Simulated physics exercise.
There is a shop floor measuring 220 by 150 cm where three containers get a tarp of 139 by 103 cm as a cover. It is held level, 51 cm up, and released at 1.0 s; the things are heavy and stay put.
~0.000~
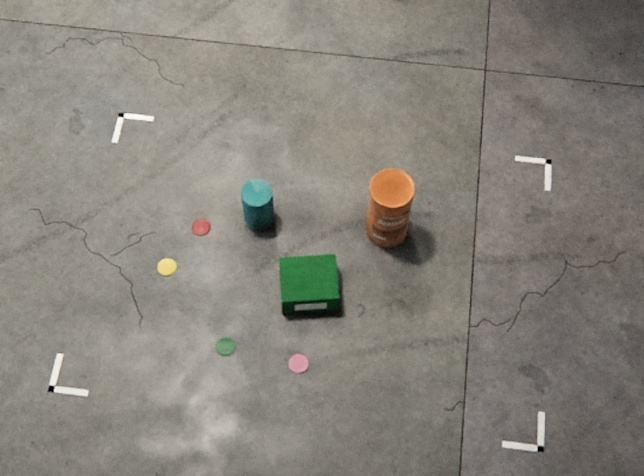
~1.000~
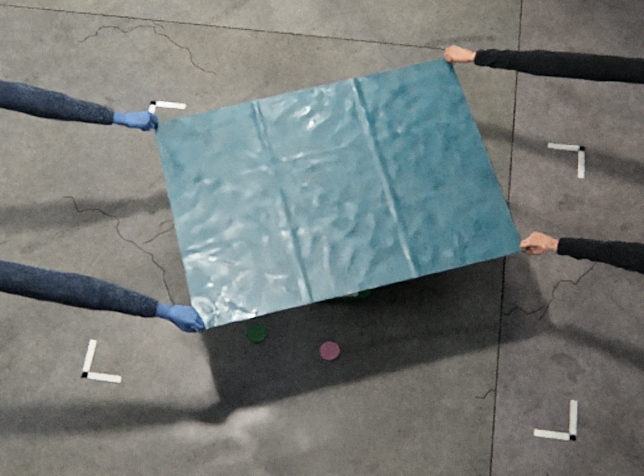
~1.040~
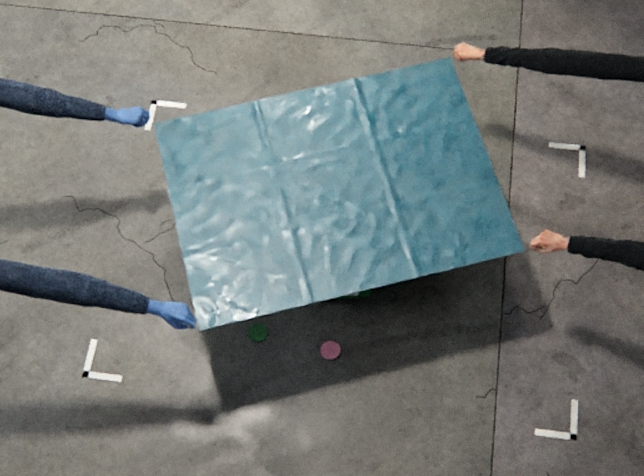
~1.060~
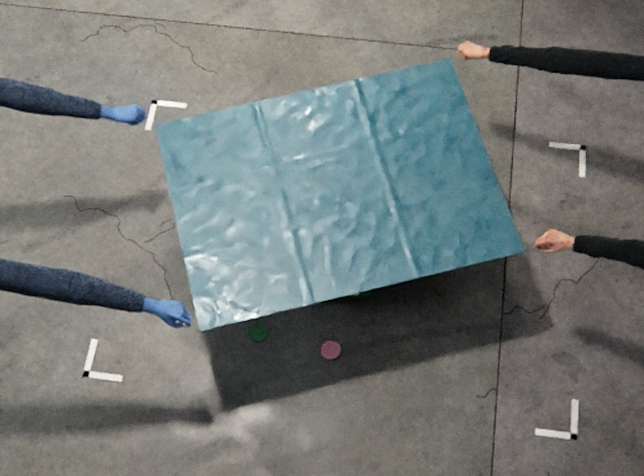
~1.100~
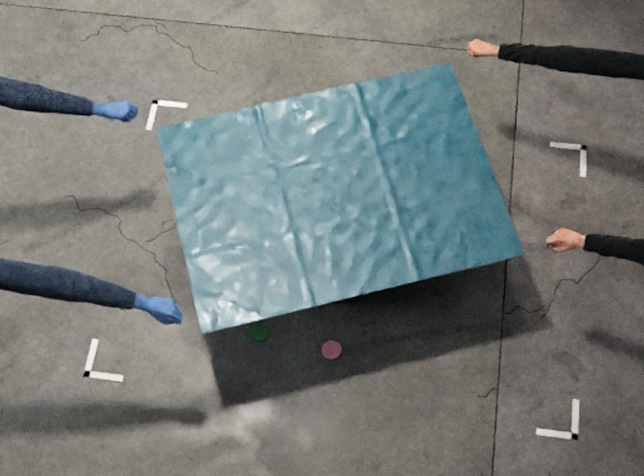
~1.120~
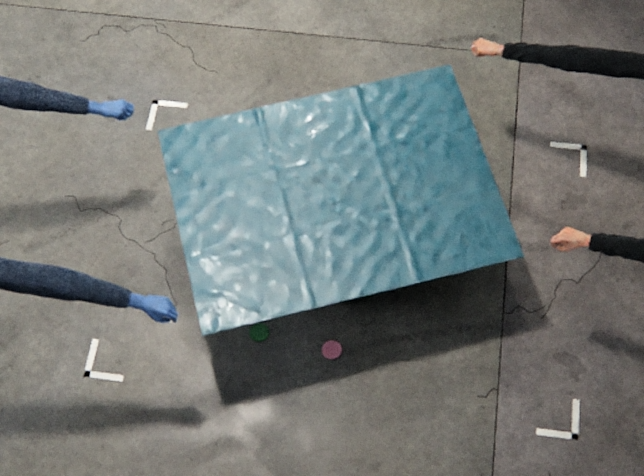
Blue tarp covering an orange bin, teal tub and green carton on concrete, four hands letting go, the sheet sinking slightly.
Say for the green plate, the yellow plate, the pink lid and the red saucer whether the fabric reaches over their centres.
Result: Green plate vanishes under it, yellow plate still shows, pink lid stays uncovered, red saucer vanishes under it.
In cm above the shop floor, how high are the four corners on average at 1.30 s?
12 cm.
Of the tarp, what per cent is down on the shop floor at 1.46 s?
Share in contact: About 15 per cent.
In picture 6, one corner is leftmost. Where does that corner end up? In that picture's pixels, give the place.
(197, 169).
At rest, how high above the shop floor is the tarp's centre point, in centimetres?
Roughly 26 cm high.
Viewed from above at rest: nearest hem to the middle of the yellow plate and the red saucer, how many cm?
The first ends up roughly 6 cm from the closest hem, the second roughly 14 cm.
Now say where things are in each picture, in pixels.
Green plate (226, 346); yellow plate (167, 267); pink lid (299, 363); red saucer (201, 227); green carton (309, 278), 13 cm tall; teal tub (257, 193), 24 cm tall; orange bin (392, 188), 41 cm tall, in the first picture.
Tarp corners (198, 331) (153, 124) (450, 57) (524, 251); highest point 51 cm, lowest 51 cm, in the second picture.
Tarp corners (199, 331) (154, 124); highest point 50 cm, lowest 50 cm, in the third picture.
Tarp corners (200, 331) (155, 125); highest point 49 cm, lowest 49 cm, in the fourth picture.
Tarp corners (202, 334) (157, 128); highest point 46 cm, lowest 46 cm, in the fifth picture.
Tarp corners (203, 336) (158, 131) (450, 65) (524, 257); highest point 45 cm, lowest 44 cm, in the sixth picture.
At 1.3 s, 0 % of it is down, spanning 158 by 132 cm, above yellow plate, red saucer, green plate.
At 1.5 s, 15 % of it is down, spanning 139 by 109 cm, above red saucer, green plate.
At 1.6 s, 15 % of it is down, spanning 137 by 105 cm, above red saucer, green plate.
At 1.8 s, 15 % of it is down, spanning 136 by 102 cm, above red saucer, green plate.
At 3.3 s, 15 % of it is down, spanning 137 by 103 cm, above red saucer, green plate.
